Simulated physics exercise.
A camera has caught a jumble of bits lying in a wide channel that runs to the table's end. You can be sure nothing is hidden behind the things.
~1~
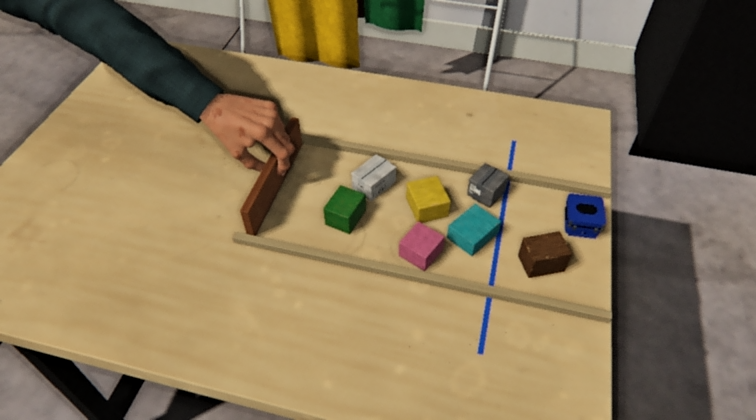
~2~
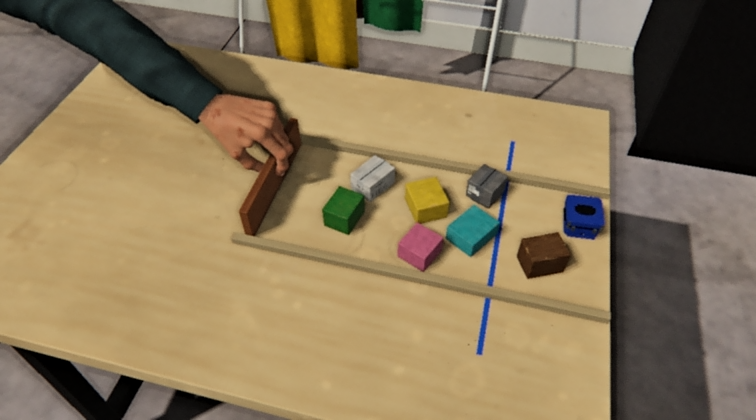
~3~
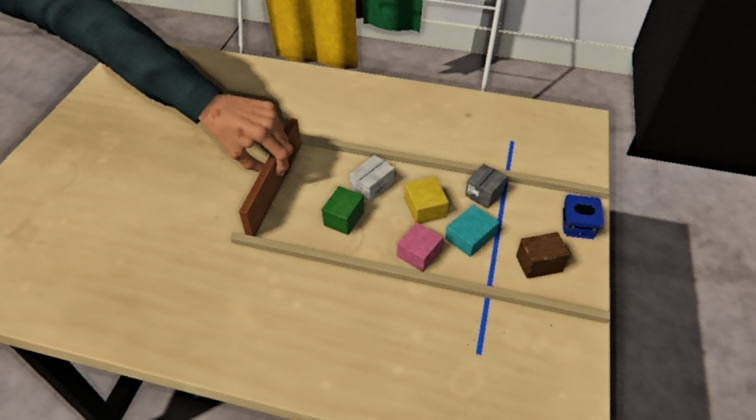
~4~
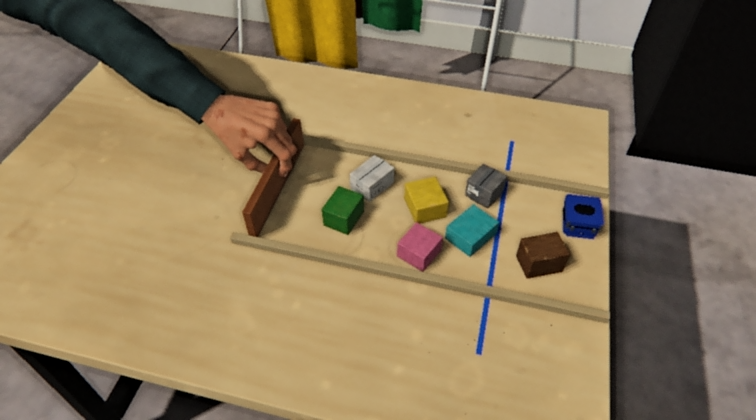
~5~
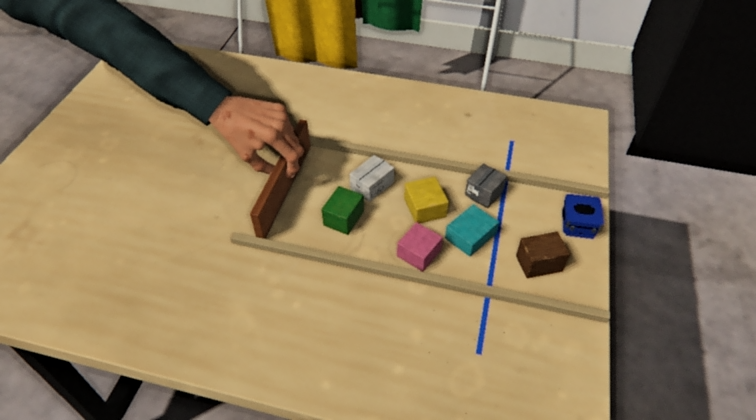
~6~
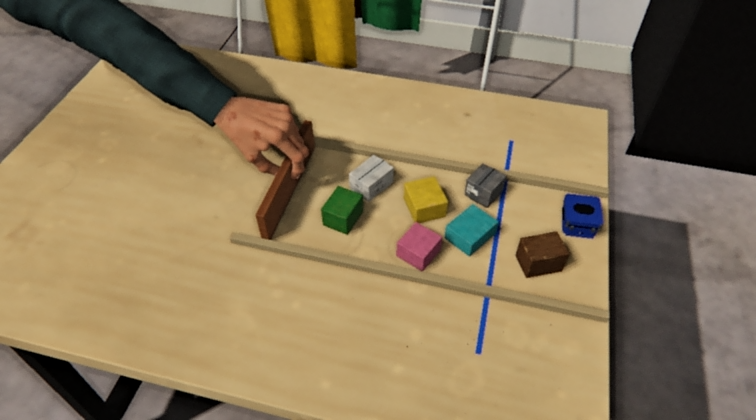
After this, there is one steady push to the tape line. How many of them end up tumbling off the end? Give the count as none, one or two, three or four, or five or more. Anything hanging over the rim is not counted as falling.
The count is none.
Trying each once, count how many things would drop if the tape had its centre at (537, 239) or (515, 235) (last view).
Well, you'd get 1 the first time and 0 the second time.
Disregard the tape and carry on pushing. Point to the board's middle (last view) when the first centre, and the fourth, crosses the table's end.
Around (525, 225); afterwards around (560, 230).
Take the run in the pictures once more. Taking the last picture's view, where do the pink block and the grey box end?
Final spots - pink block (509, 274), grey box (547, 190).
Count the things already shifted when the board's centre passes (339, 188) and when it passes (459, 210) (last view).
At first I count 1, and then 7.
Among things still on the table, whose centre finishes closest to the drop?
It's the blue case that ends nearest.
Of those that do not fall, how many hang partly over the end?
The total would be 0.
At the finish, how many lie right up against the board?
3.
A little later, none off yet; blue case at rest near (581, 216); brown block at rest near (542, 255); grey box at rest near (485, 185).
Next, none off yet; blue case at rest near (581, 216); brown block at rest near (542, 255); grey box moving near (493, 182).
When it is over, the number that fall off is zero.
